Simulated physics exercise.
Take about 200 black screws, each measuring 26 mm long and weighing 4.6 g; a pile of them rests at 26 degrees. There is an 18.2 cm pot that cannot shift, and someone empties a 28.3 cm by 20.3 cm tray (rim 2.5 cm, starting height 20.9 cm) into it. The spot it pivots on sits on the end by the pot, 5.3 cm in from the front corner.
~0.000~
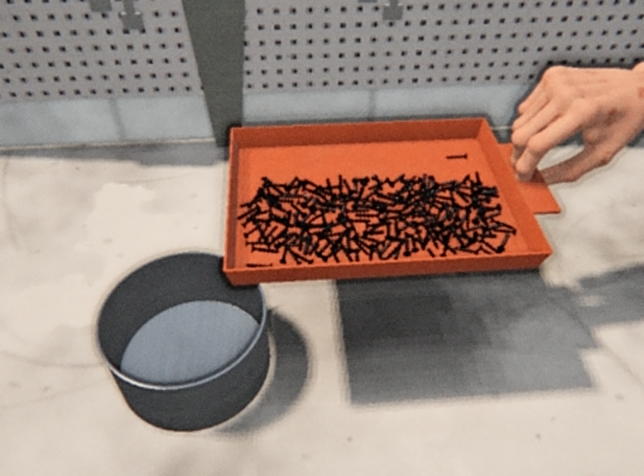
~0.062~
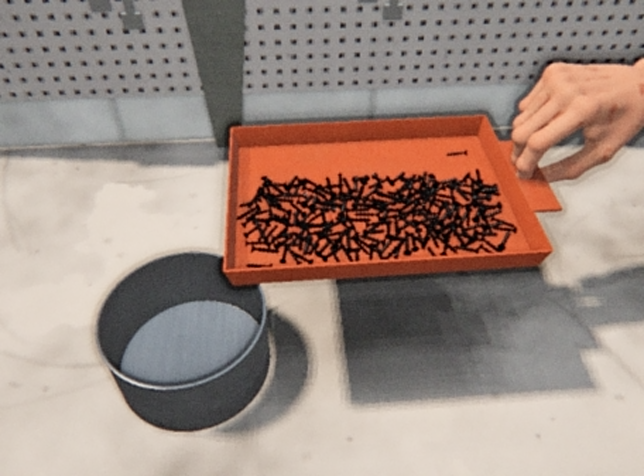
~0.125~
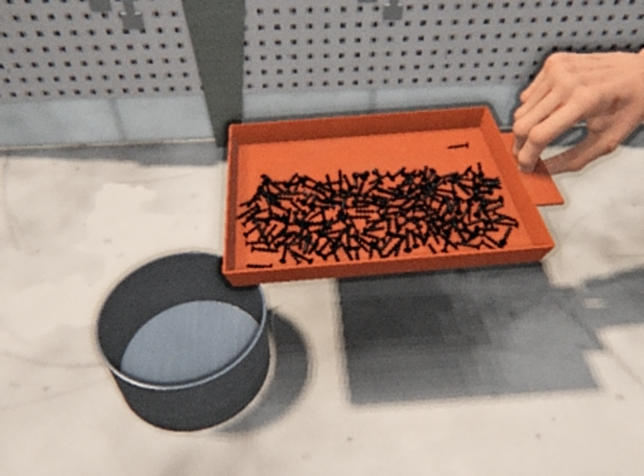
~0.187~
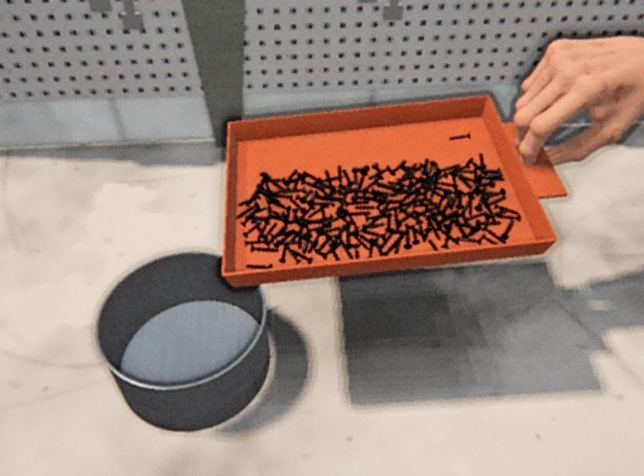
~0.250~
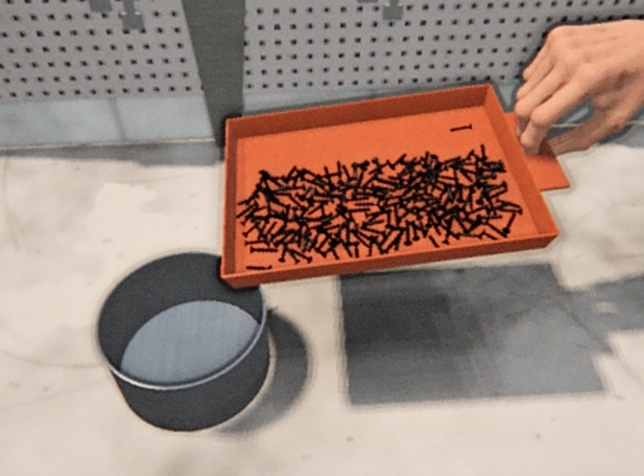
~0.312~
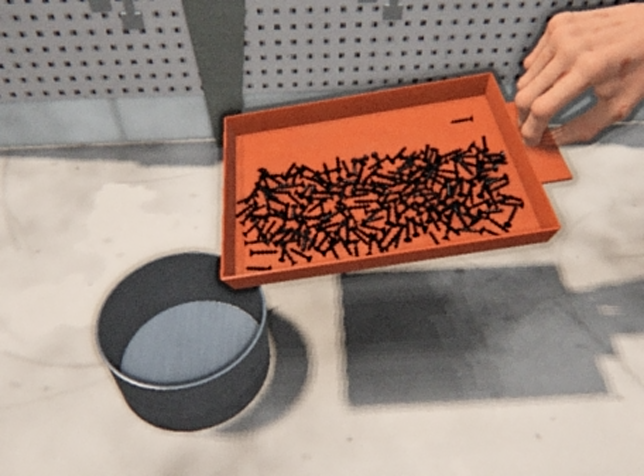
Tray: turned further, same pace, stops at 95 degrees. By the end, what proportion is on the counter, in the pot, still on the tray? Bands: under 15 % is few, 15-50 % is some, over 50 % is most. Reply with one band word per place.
Counter some, pot most, tray few.
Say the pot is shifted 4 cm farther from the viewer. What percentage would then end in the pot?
With that change it comes to something like 10 in a hundred.
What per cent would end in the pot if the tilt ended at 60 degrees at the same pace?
In that case some 5 per cent.
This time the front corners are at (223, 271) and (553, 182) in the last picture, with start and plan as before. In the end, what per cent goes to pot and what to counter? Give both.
Pot: 100, counter: 5.
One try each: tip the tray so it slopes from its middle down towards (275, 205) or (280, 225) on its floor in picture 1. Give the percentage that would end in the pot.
I'd put it at roughly 70 per cent for the first tilt and roughly 95 per cent for the second.
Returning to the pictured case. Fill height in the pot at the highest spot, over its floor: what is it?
It reaches roughly 2.5 cm.
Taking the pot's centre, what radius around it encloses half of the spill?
Distance: Around 14 cm.
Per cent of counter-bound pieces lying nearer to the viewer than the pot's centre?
Roughly 100 per cent.
Then, at 1.19 s, tilt 50 degrees; the tray holds 100 %, the pot 0 %.
After 1.77 s, tilt 76 degrees; the tray holds 55 %, the pot 15 %.
Then, at 2.40 s, tilt 95 degrees; the tray holds 0 %, the pot 65 %.
By 3.2 s all is still; counter 35 %, pot 65 %, tray 0 %.
